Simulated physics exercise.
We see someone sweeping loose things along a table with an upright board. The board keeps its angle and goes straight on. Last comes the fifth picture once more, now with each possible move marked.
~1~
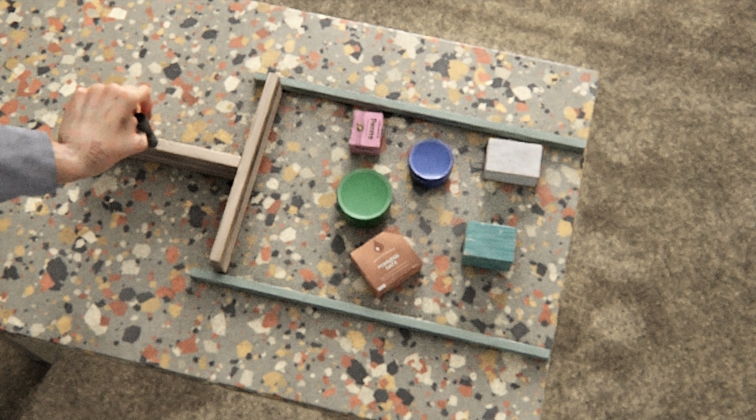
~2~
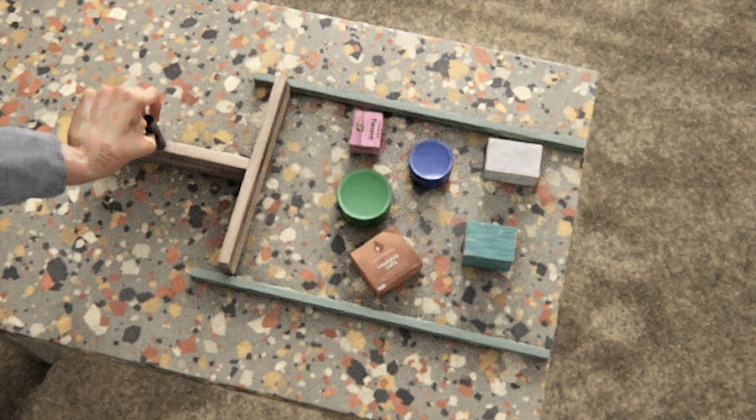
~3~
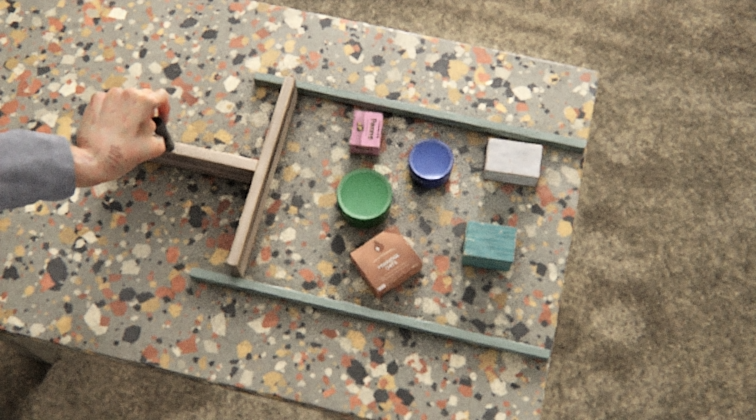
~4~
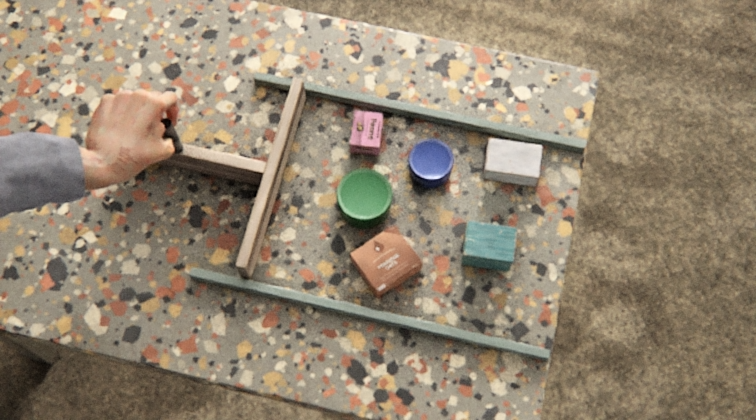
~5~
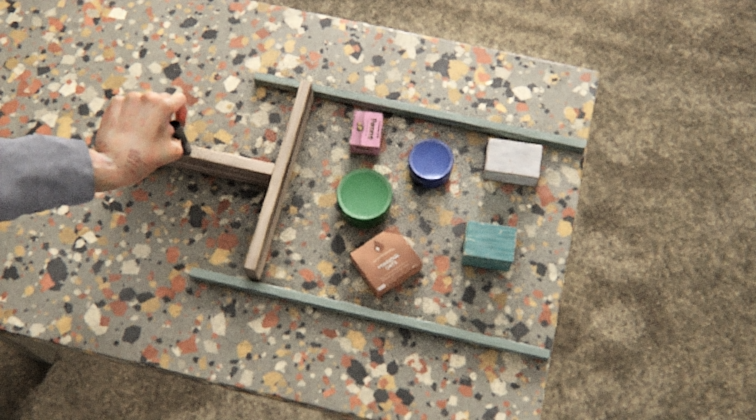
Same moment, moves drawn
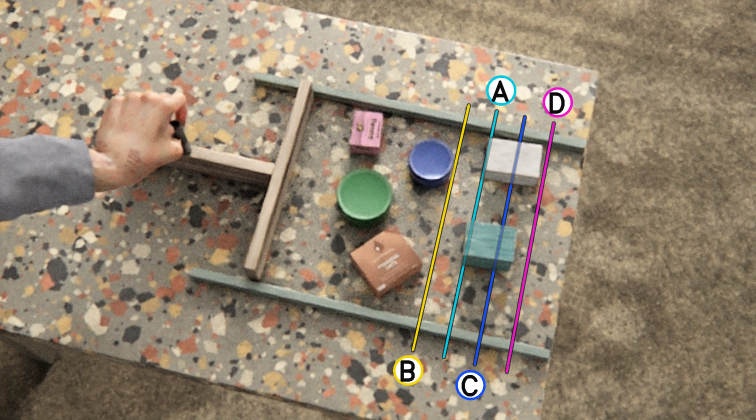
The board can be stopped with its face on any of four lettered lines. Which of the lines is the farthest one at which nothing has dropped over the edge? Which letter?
Nothing falls up to A.
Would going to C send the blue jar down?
No.
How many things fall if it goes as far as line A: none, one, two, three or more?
By then, none.
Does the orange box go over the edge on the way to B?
No.
On the marked copy, A at (472, 228); B at (442, 221); C at (501, 234); D at (532, 241).
With A. Early on, board (348, 186); pink box (386, 138); green tub (381, 203).
Further on, board (418, 201); white block (530, 163); turquoise block (497, 247).
At the end, board (470, 213); white block (579, 171); turquoise block (548, 259); nothing has fallen.
As for the rest, B is safe but short; C drops the turquoise block and white block; D drops the turquoise block, blue jar, orange box and white block.
